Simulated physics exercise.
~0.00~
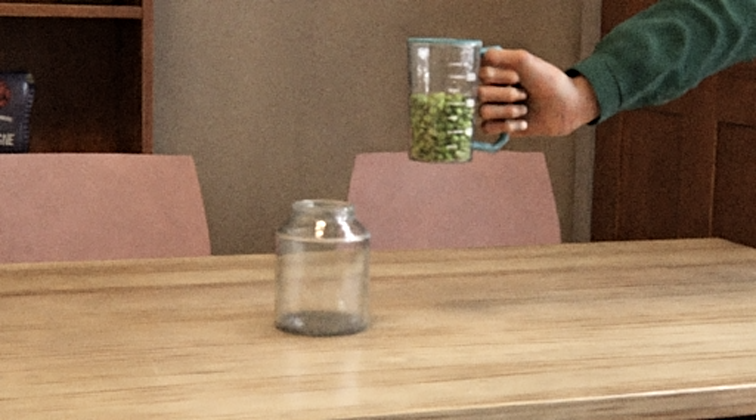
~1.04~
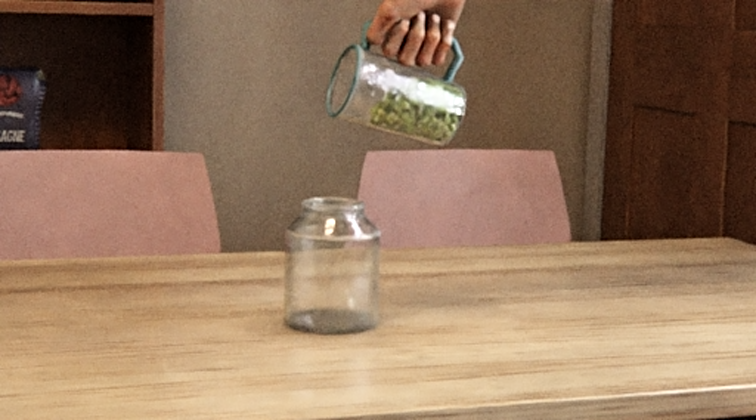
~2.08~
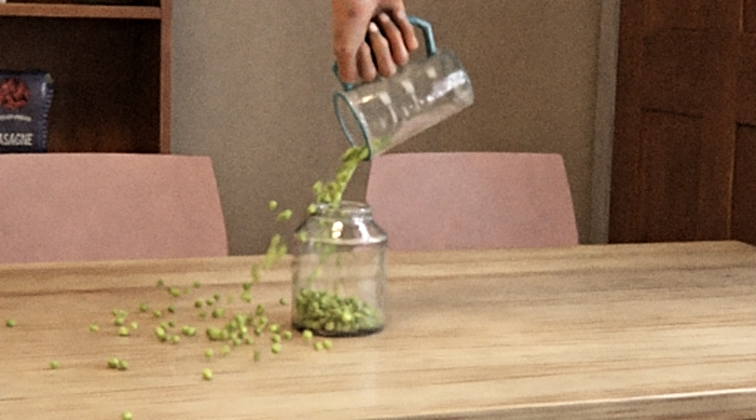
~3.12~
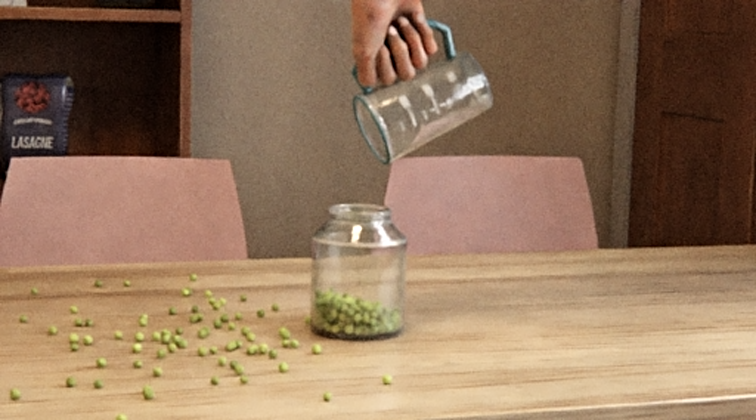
A hand tips green peas from a clear cup into a jar, scattering some leftward.
